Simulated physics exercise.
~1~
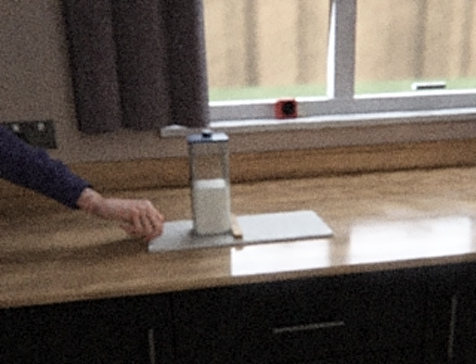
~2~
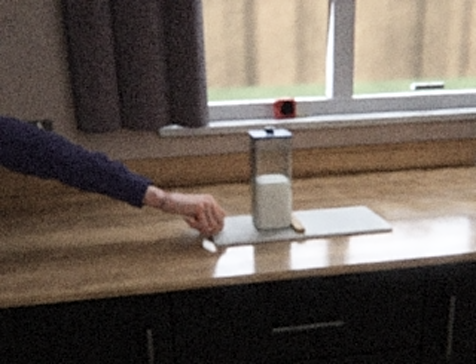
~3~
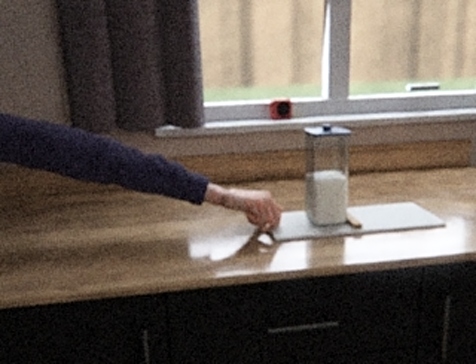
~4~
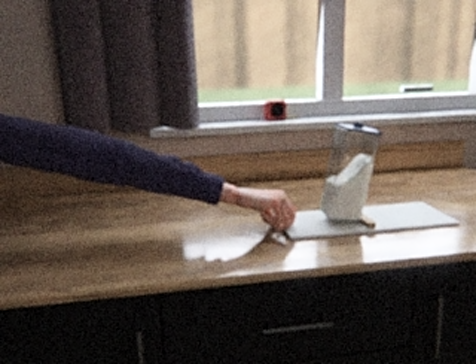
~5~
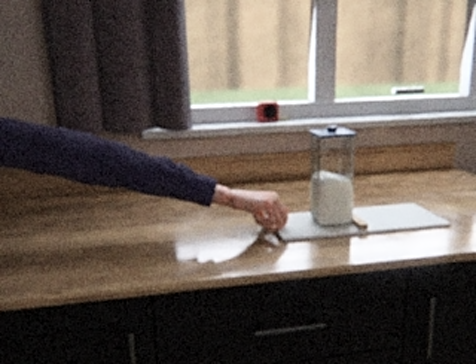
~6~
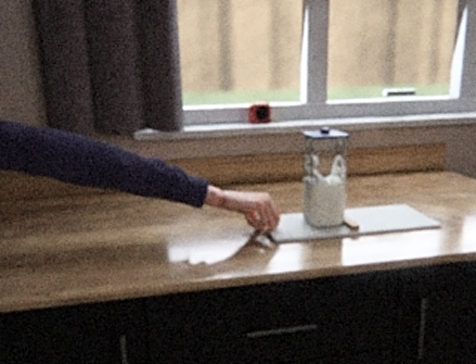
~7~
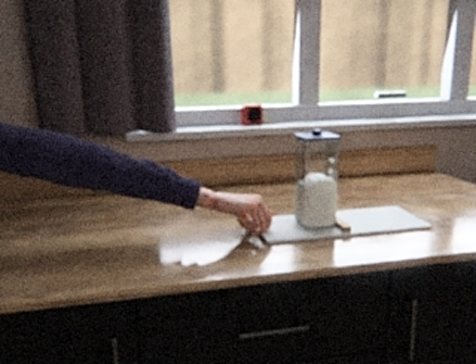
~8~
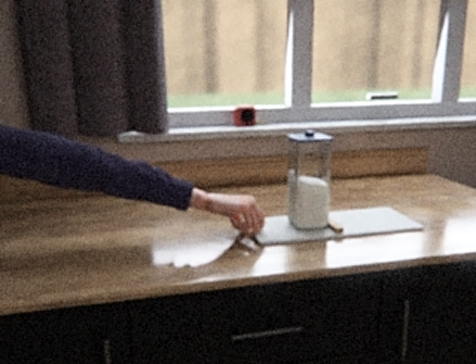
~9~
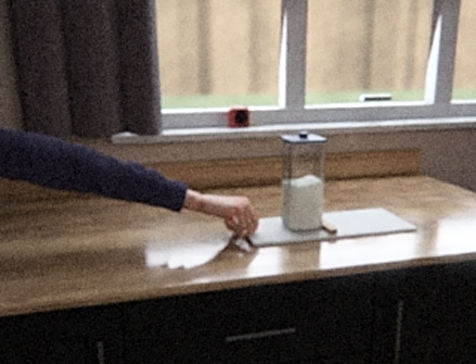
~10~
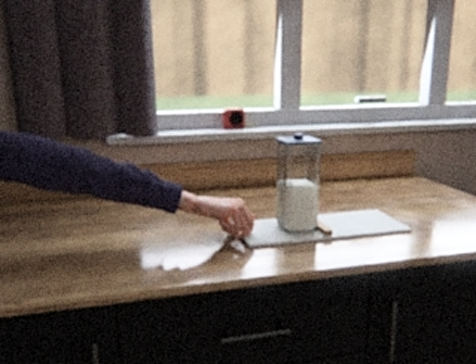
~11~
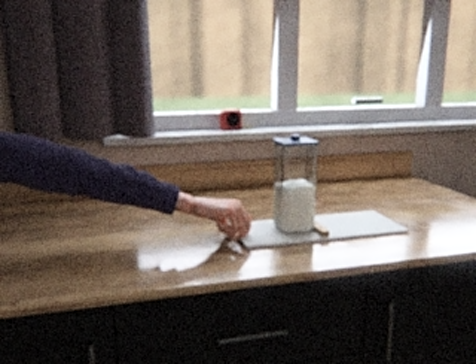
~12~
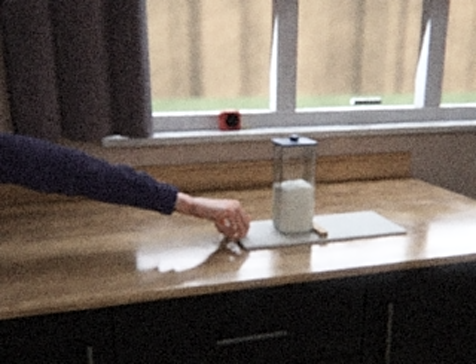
At the start, a clear capped flask about half full of white milk stands on a pale board on a wooden counter, beneath a window, while a hand reaches in from the left to the board's near end. The hand slides the board to the right, carrying the flask along. As the board stops, the flask tips to the right and the milk surges up inside it. The flask then rocks back upright, and the milk sloshes before settling. The view drifts slightly right, and finally the flask stands upright on the still board, the hand still beside it.
